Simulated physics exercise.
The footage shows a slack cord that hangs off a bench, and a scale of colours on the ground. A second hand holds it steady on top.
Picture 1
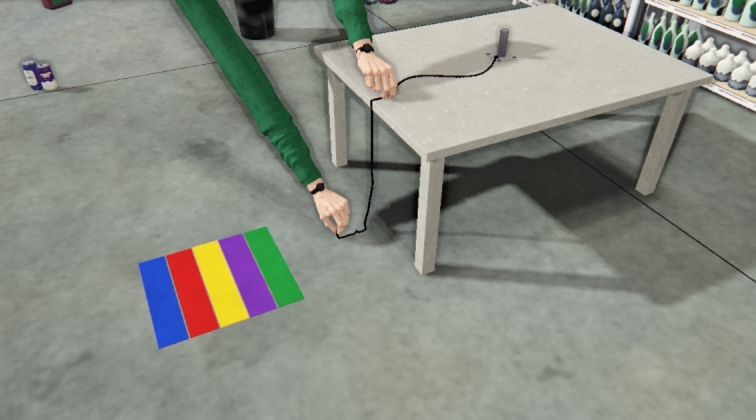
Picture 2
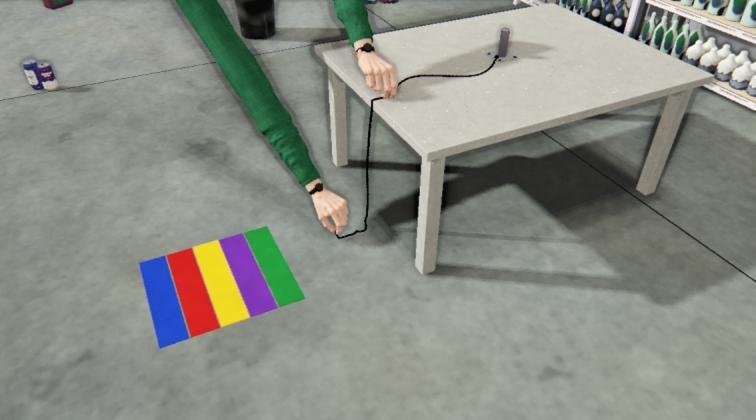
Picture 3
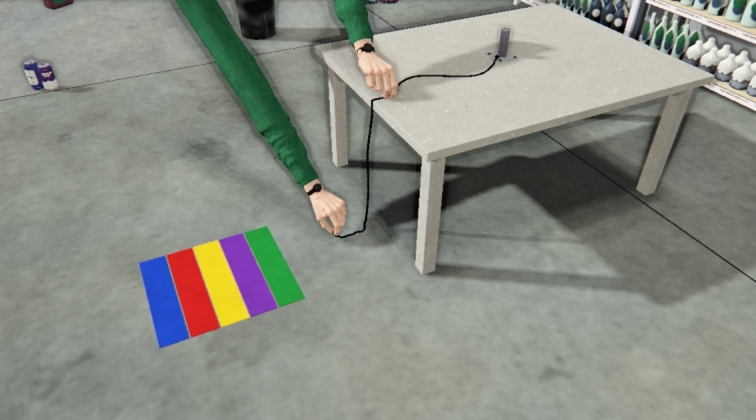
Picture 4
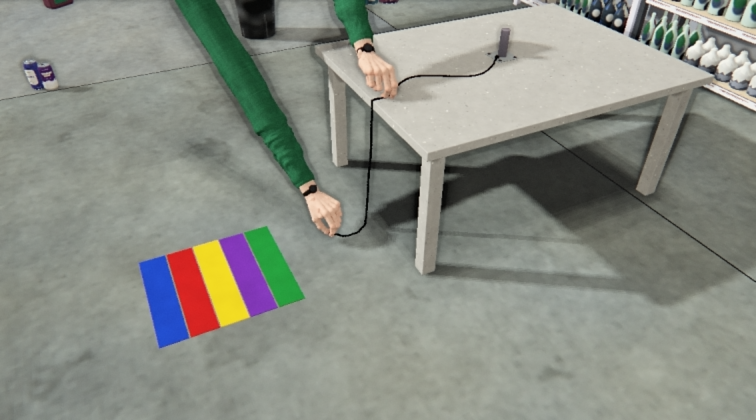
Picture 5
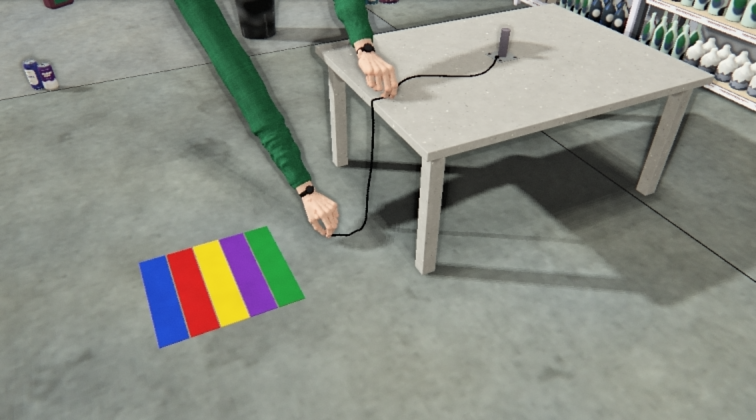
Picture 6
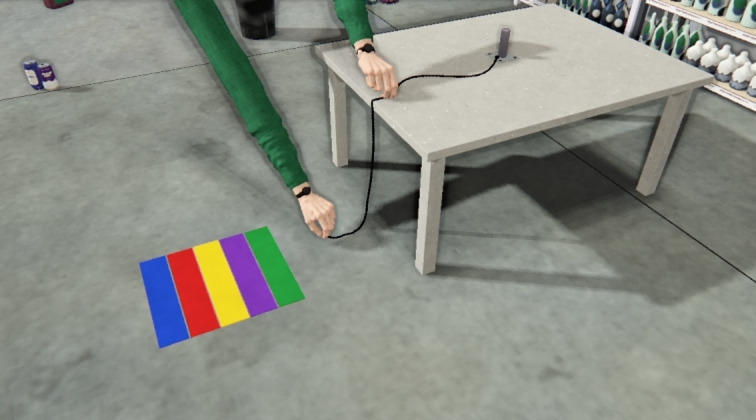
In the video, one hand rests at a table's edge over a slack black cord while the other holds its hanging end near the floor and shifts it slightly left, beside a strip of blue, red, yellow, purple and green.
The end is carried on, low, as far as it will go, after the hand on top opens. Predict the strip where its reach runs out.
Its reach runs out at the yellow strip.
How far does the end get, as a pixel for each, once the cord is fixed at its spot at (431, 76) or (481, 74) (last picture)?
About (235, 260) and (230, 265).
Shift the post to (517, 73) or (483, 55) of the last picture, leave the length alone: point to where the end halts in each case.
About (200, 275) and (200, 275).
Soon after, end near (272, 251); over green.
After that, end near (239, 261); over purple.
At the stop, end near (218, 267); over yellow. It gets as far as the yellow strip.
